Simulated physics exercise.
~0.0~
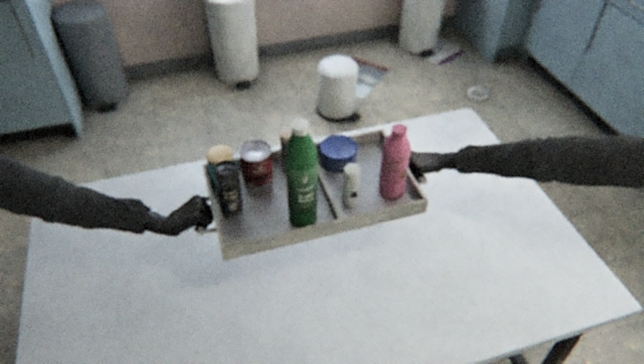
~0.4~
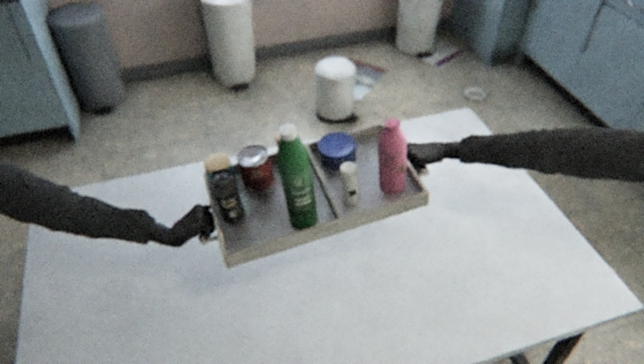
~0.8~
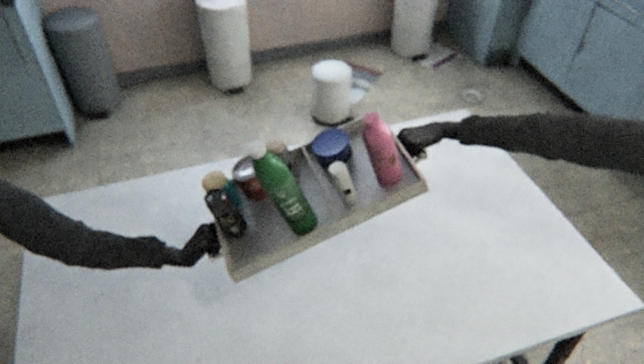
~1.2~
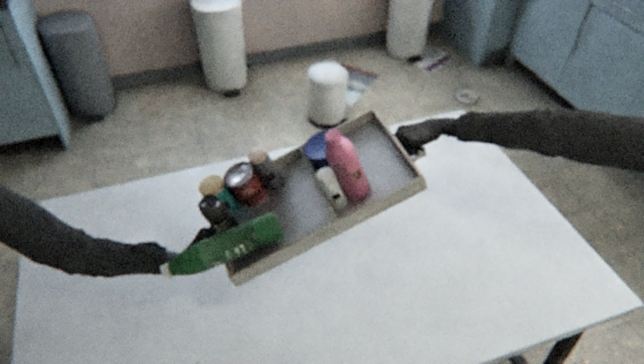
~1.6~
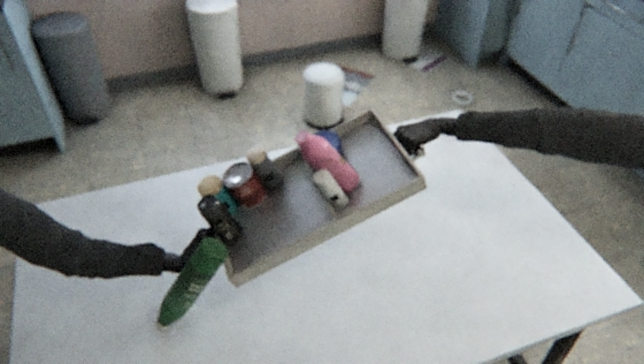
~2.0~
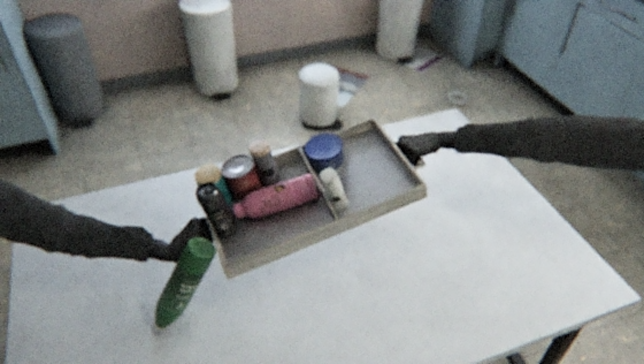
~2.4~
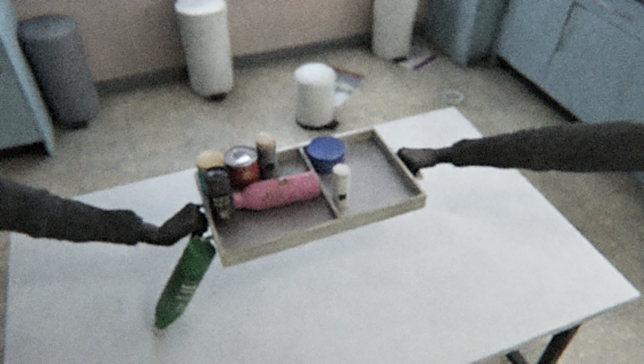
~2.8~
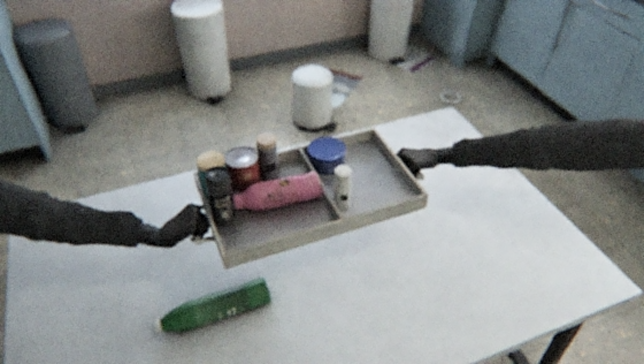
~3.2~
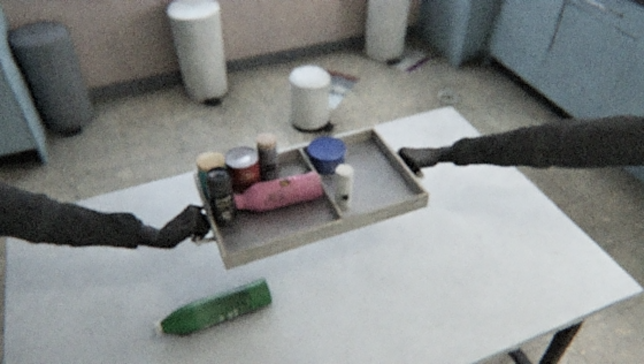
Above a white table in a room with blue cabinets, two dark-sleeved arms tipped a tray of bottles and jars down to the left, sending a green bottle over the edge and toppling a pink one, then levelled it, leaving the green bottle lying on the table.
